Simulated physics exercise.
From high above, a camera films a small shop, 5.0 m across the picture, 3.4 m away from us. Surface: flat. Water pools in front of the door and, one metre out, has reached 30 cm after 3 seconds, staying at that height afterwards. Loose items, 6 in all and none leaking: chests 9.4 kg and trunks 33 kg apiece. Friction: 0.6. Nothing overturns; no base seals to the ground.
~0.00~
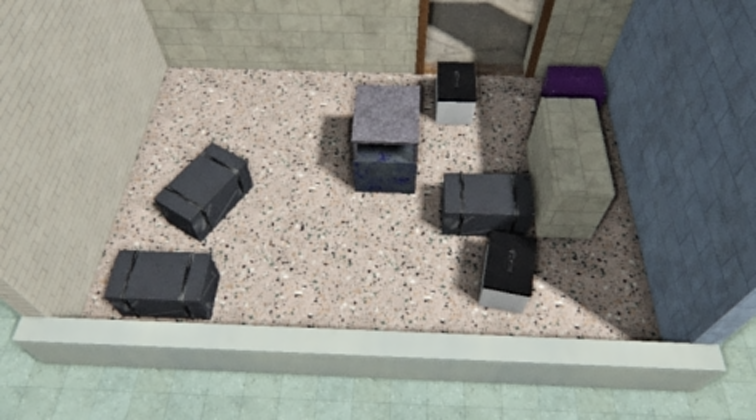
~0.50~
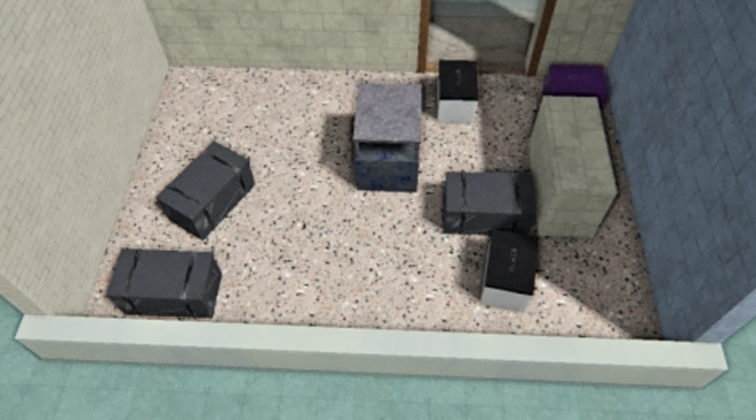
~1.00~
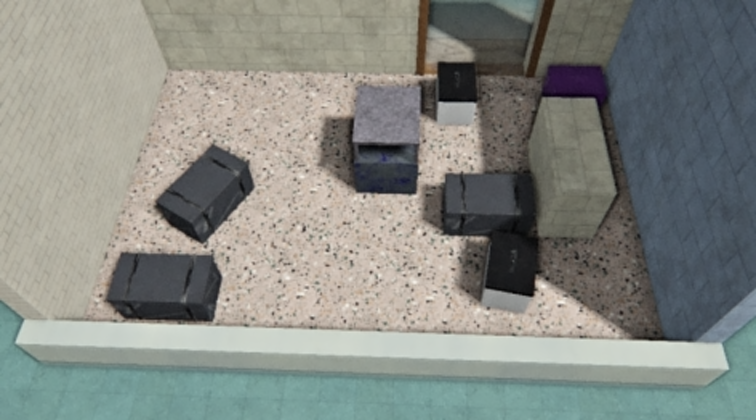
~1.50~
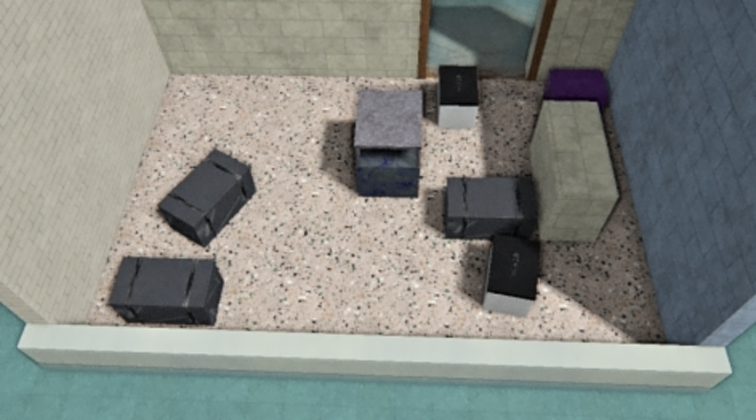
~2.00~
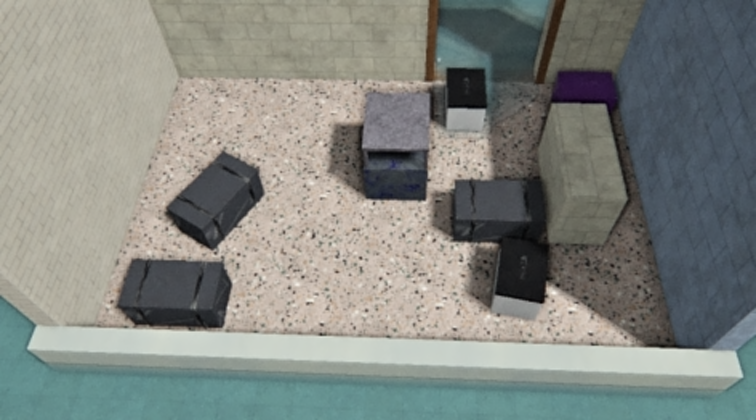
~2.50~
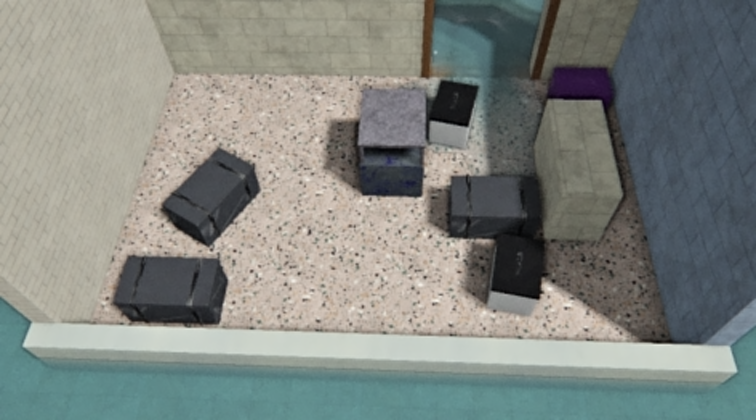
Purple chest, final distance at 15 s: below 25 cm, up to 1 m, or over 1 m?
It'll show a big shift.
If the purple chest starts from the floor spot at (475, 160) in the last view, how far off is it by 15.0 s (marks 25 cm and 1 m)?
By then it winds up well off.
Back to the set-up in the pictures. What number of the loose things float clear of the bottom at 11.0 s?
I get 6.
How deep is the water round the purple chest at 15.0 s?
22 cm, roughly.
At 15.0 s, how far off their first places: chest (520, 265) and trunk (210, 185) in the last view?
In that order: 100 cm, 120 cm.
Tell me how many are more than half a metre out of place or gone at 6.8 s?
By my tally, 2.
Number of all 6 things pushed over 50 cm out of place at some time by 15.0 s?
It adds up to 6.
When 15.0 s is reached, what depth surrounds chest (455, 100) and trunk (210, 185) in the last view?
Some 16 cm at the first, some 15 cm at the second.
After 3.5 s the purple chest is near (585, 81), 0.0 m from its start, aground; 1 afloat.
After 6.8 s the purple chest is near (612, 94), 0.3 m from its start, afloat; 3 afloat.
After 11.0 s the purple chest is near (456, 277), 2.8 m from its start, afloat; 6 afloat.
After 15.0 s the purple chest is near (146, 279), 4.6 m from its start, afloat; 6 afloat.
